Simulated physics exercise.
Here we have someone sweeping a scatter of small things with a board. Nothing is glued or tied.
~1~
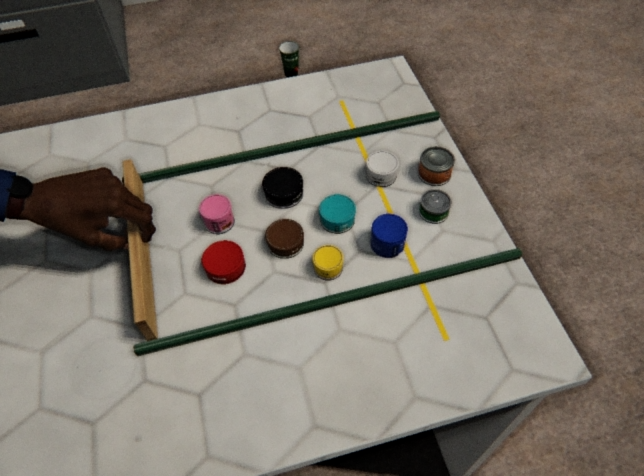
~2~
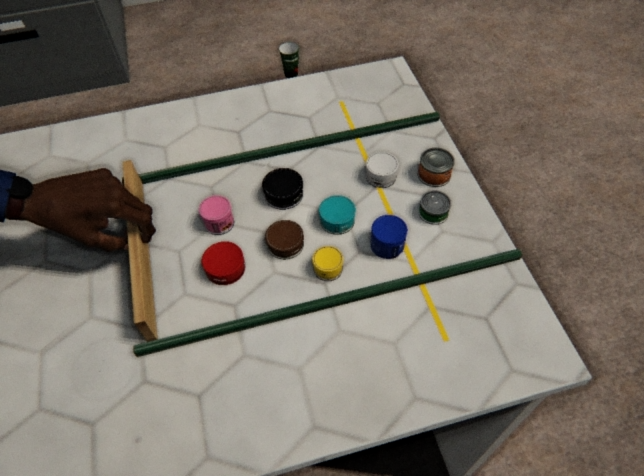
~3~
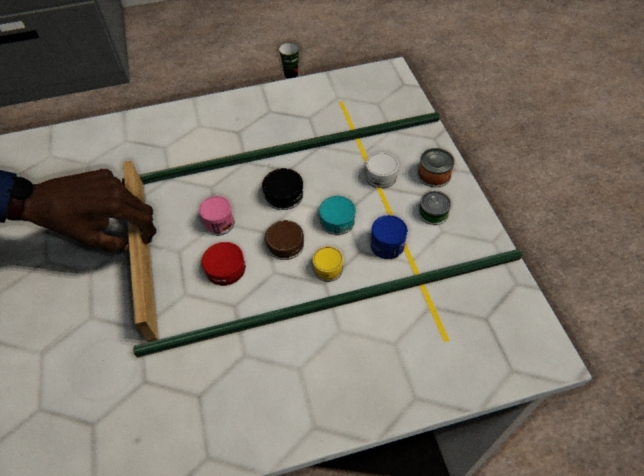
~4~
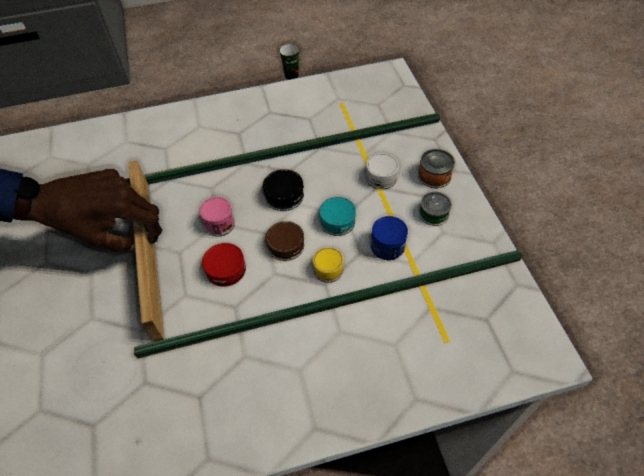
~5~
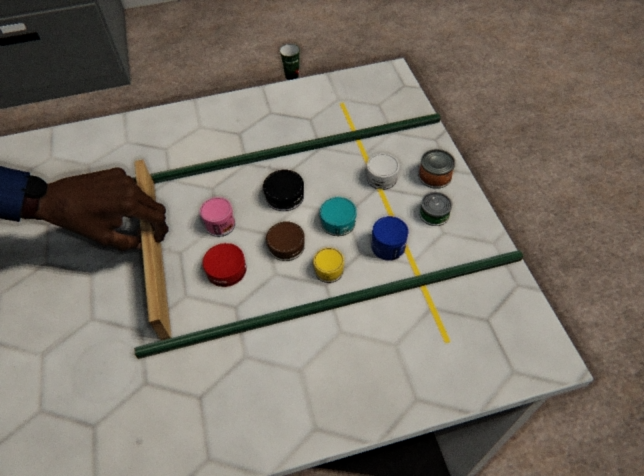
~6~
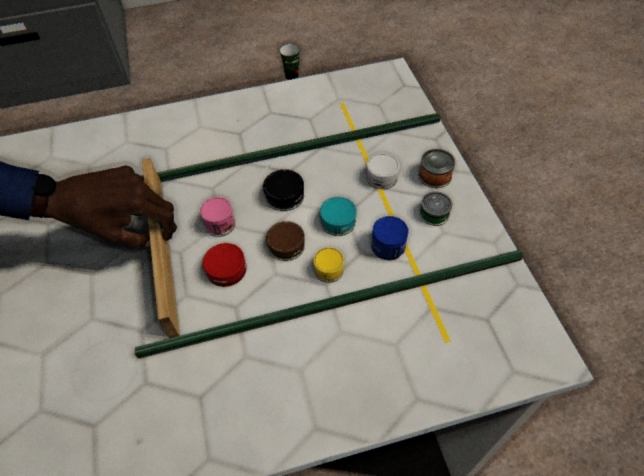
A hand slides a wooden board slightly right toward colourful tins sitting on a tabletop.
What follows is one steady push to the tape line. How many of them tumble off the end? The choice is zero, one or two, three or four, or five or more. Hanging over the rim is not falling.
As it turns out, the number that fall off is zero.
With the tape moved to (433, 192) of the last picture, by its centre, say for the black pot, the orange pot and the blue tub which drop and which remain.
The black pot is kept; the orange pot is lost; the blue tub stays on.
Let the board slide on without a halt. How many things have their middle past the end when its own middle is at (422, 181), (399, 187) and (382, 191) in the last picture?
Place by place, 1, 0 and 0.
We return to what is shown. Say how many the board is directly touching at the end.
That makes 4.
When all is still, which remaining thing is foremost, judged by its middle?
That is the orange pot.
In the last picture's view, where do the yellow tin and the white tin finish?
The yellow tin at (428, 256), the white tin at (416, 143).
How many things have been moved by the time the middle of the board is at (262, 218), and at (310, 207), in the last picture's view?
By then 5, and 7.
A little later, none off yet; orange pot at rest near (437, 169); green tin at rest near (436, 209); white tin at rest near (383, 171).
Next, none off yet; orange pot at rest near (437, 169); green tin at rest near (436, 209); white tin shifted a little near (388, 163).
When it is over, the number that fall off is zero.
